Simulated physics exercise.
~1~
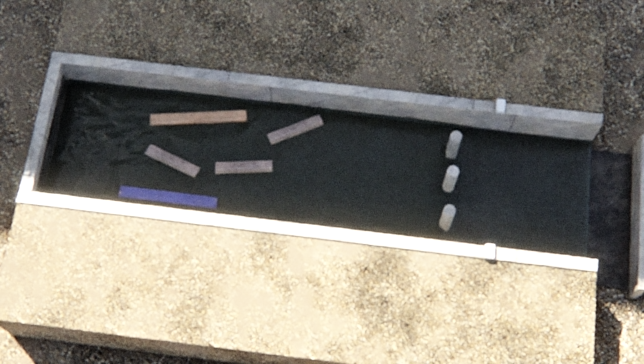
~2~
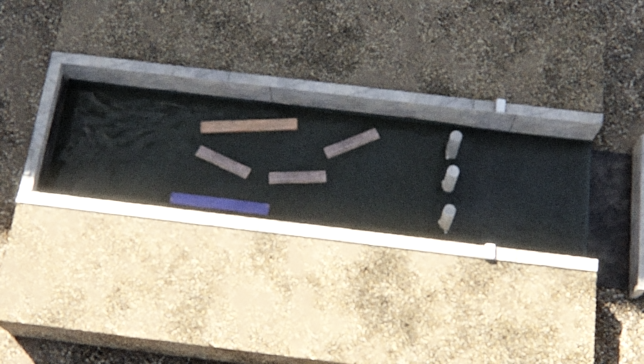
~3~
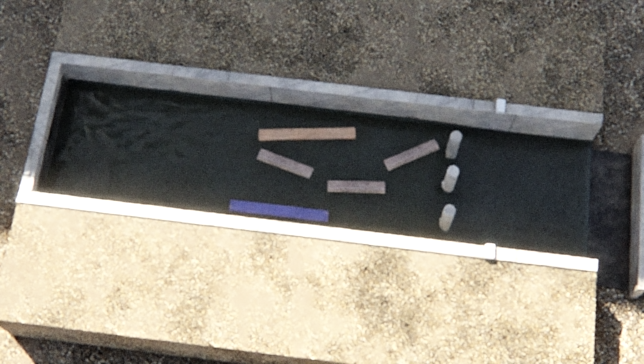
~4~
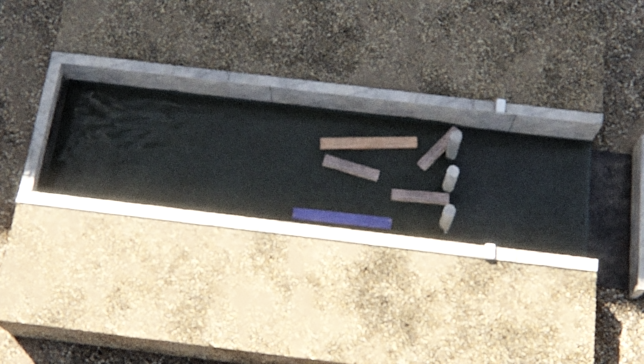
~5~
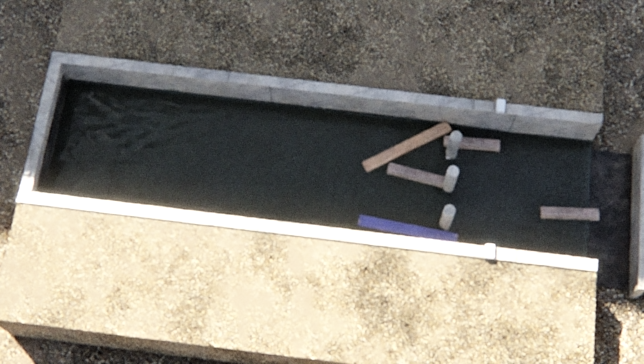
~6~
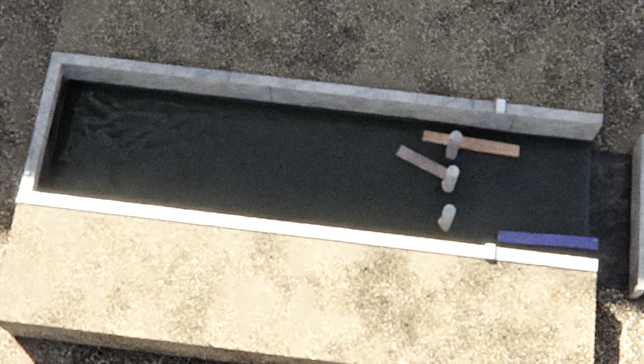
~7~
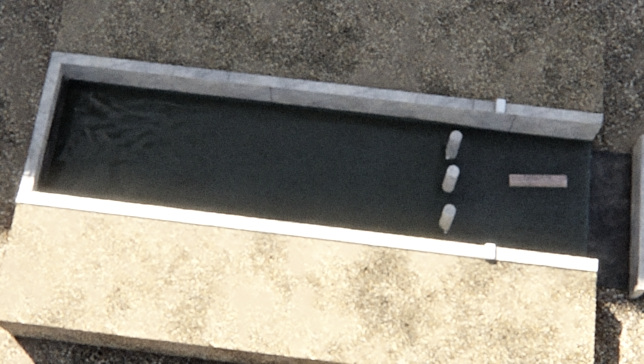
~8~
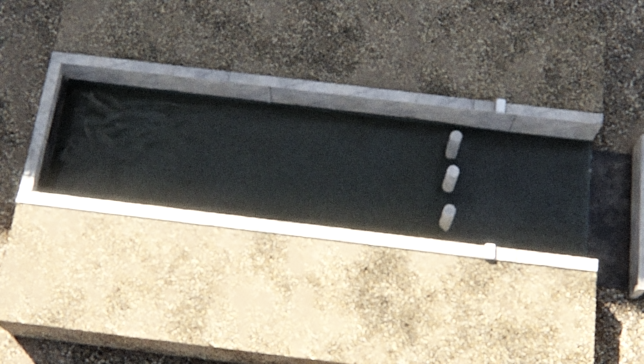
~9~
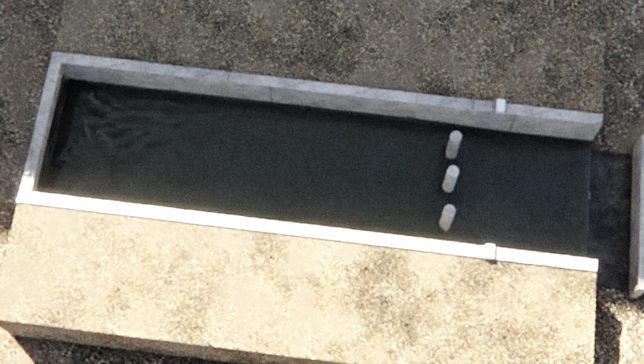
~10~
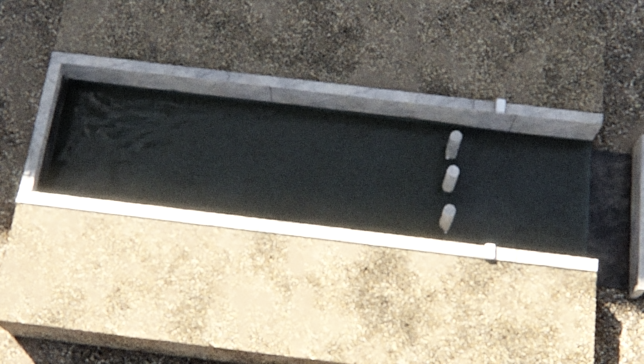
In a narrow, walled channel of dark water, a blue plank, an orange-brown plank and three shorter pinkish boards drift right toward three pale posts standing in a row. Two of the short boards reach the posts first, and one soon slips through and nears the right end. The orange-brown plank swings at an angle against the top post, while the blue one slides below the bottom post and passes the white marks on the banks. The orange-brown plank follows, and the last short board trails behind it. Finally, only the posts remain in the open water.
